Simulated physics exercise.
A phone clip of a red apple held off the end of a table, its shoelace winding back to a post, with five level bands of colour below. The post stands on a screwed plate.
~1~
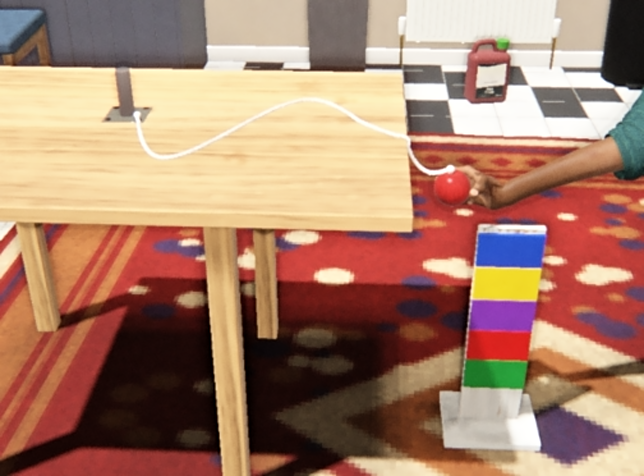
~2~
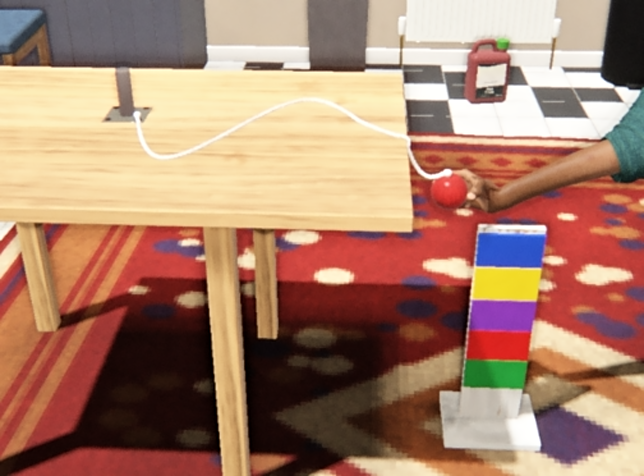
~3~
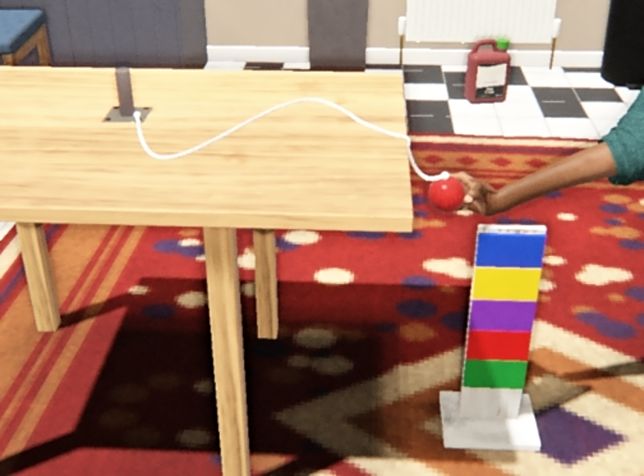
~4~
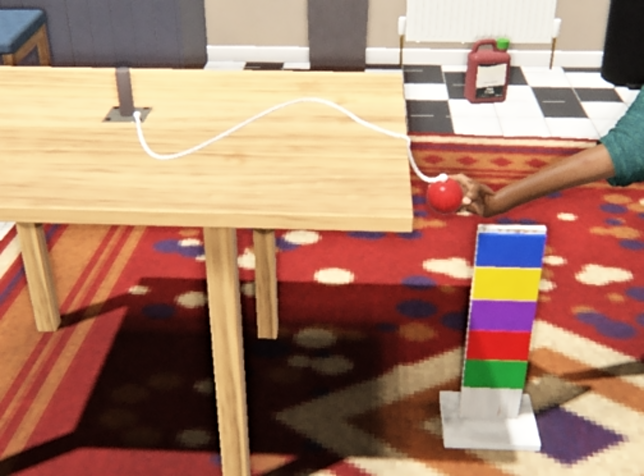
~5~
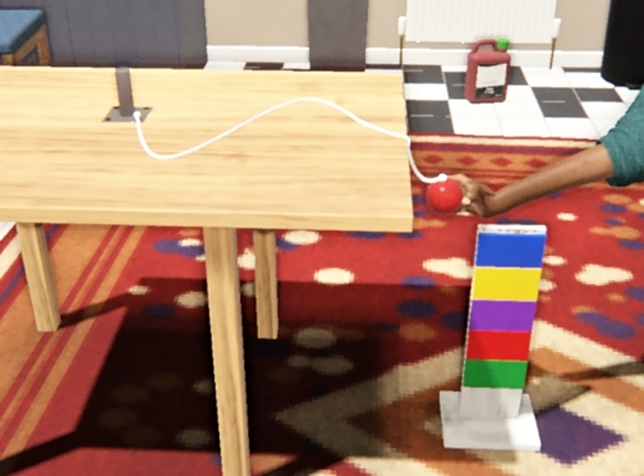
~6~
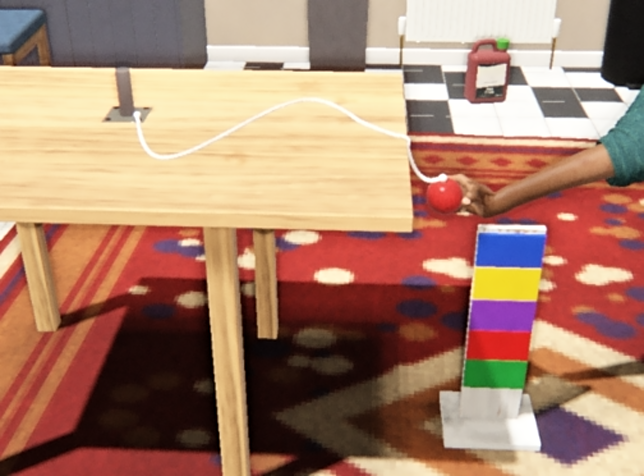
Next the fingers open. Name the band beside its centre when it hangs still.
Its centre hangs level with the green band.
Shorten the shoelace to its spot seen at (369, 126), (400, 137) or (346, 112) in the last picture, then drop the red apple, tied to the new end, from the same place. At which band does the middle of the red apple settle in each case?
One after the other, yellow; purple; blue.
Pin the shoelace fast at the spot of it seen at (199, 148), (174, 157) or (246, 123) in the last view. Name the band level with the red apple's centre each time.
Taking them in turn: Purple; purple; yellow.
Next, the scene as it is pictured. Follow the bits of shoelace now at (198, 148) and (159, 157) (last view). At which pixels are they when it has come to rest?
The first at (284, 129), the second at (243, 125).
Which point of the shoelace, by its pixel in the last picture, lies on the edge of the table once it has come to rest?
That spot is around (279, 107).
A little later, apple near (418, 353); level with red.
Next, apple near (379, 363); level with green.
When it is over, apple near (394, 368); level with green. Its middle rests at the green band.
